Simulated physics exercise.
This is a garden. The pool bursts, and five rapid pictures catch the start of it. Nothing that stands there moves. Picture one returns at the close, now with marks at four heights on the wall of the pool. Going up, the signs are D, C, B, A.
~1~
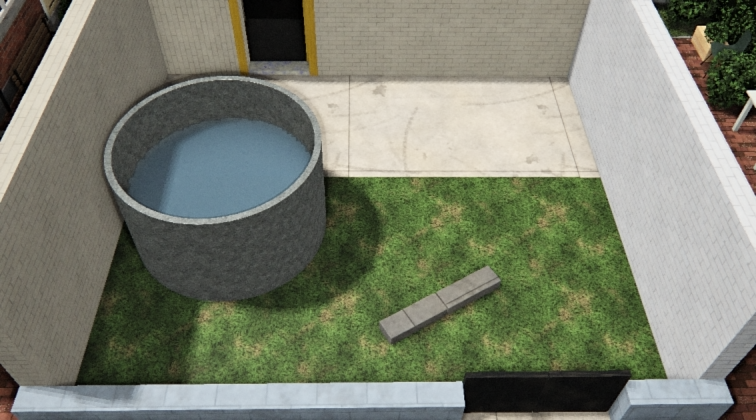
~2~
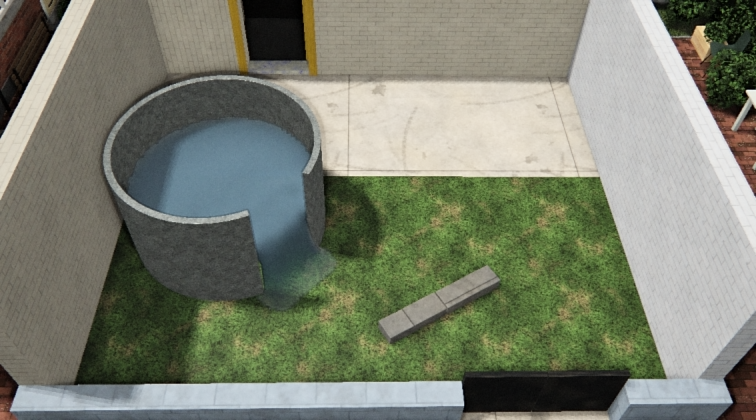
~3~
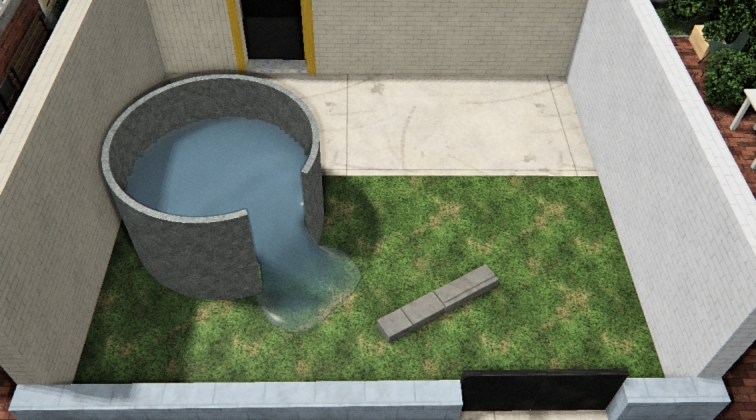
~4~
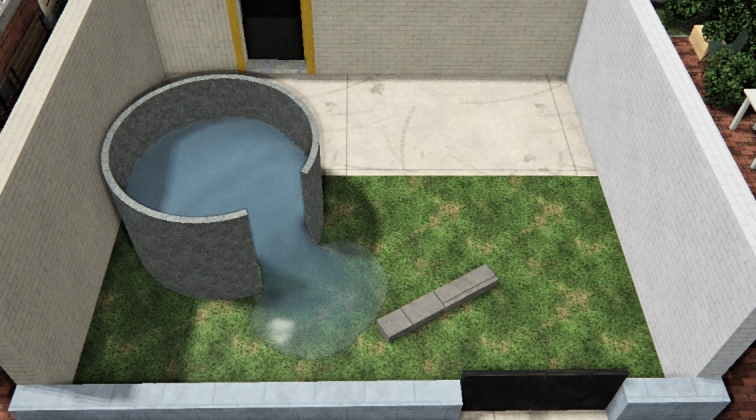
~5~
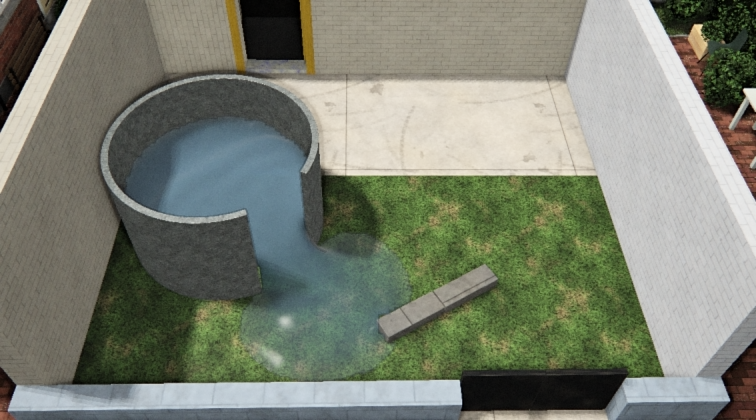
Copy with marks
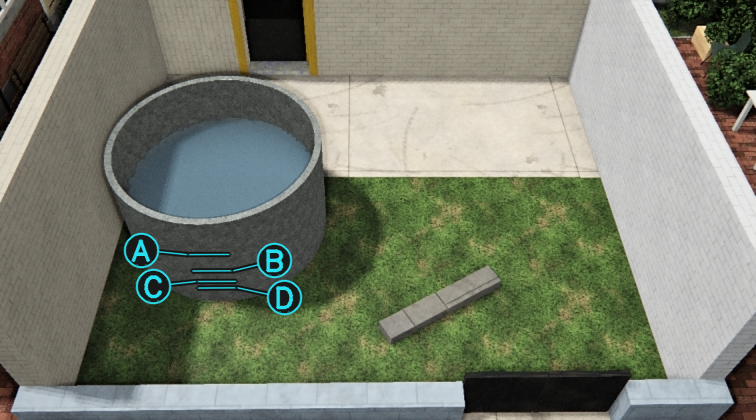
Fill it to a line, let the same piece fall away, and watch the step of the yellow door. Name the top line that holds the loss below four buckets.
A.
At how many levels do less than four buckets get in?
All of the four.
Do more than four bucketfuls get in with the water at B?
No.
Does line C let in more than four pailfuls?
No.
On the marked copy, A at (208, 254); B at (212, 270); C at (215, 281); D at (217, 287); from the bottom up D, C, B, A.
With A, a splash gets over, under a bucket.
With B, nothing gets over.
With C, nothing gets over.
With D, nothing gets over.
